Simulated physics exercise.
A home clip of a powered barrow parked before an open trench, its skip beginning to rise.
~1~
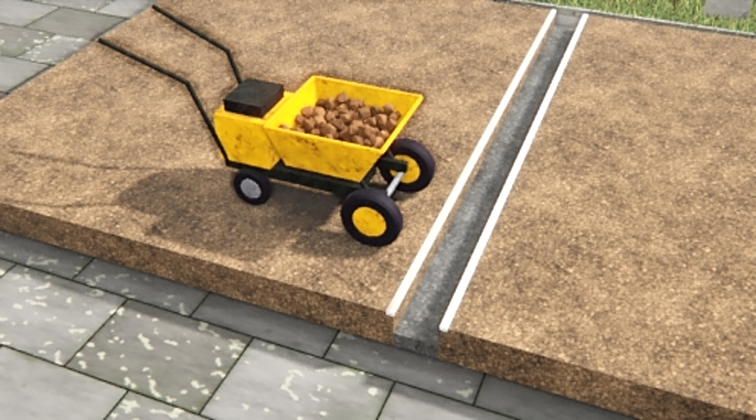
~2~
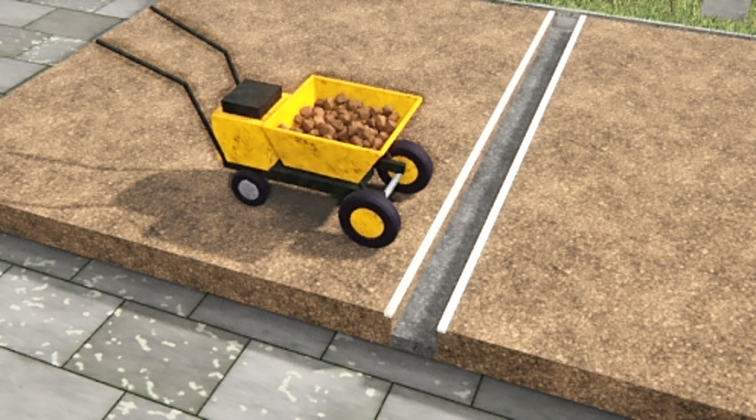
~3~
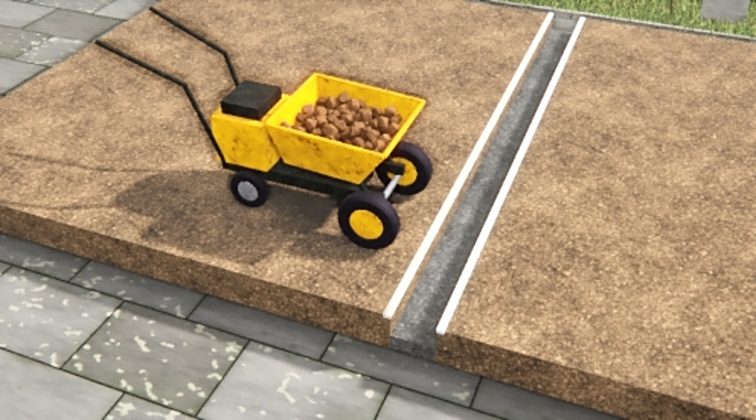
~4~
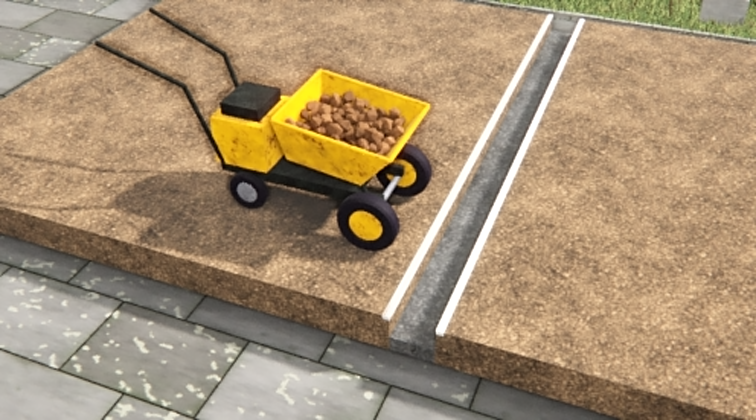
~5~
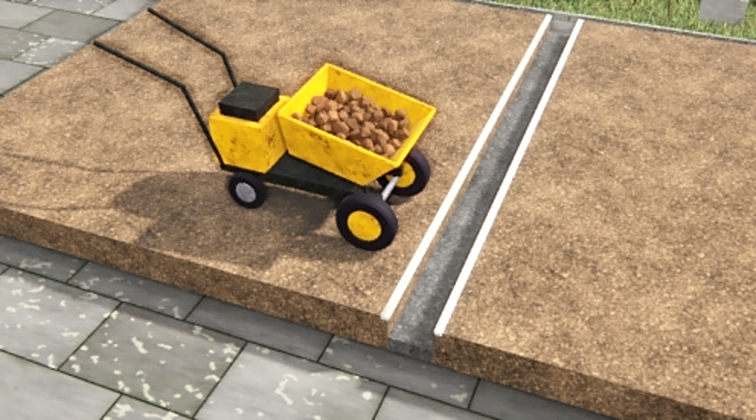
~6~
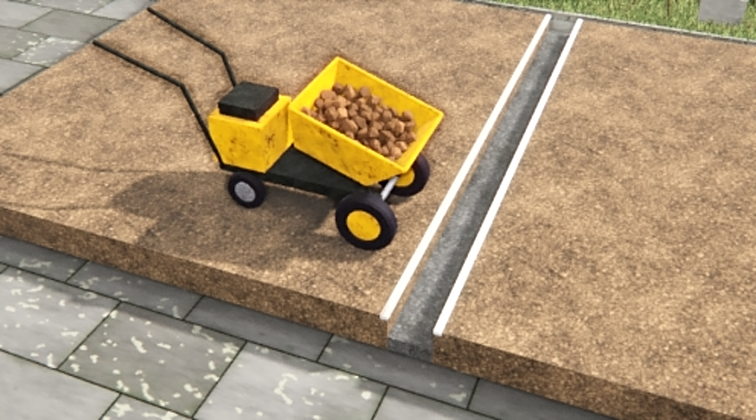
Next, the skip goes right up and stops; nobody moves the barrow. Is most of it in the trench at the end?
Between the edges lies under half of the load.
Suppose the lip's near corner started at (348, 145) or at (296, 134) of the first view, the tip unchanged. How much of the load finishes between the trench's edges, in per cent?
Near 90 % and 40 %.
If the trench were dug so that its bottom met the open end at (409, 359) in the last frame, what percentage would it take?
Roughly 30 in a hundred.
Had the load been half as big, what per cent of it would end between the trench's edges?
Close to 30 per cent.
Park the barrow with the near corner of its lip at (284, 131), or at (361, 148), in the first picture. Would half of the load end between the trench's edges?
At the first place less than half, at the second above a half.
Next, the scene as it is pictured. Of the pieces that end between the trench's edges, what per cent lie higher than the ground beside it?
Roughly 0 in a hundred.
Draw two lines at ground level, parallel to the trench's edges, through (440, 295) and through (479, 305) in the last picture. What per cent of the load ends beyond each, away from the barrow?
In turn 70 and 40 in a hundred.
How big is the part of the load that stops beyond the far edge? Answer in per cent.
About 65 per cent.
Soon, skip tipped steeply; all in the skip.
A while on, skip tipped right over; most in the skip; a stray few in or heaped over the trench; a small part beyond it; a small part falling.
Towards the end, skip tipped right over; about a quarter in the skip; about a quarter in or heaped over the trench; about two thirds beyond it; a stray few falling.
Finally, skip tipped right over; about a third in or heaped over the trench; about two thirds beyond it.
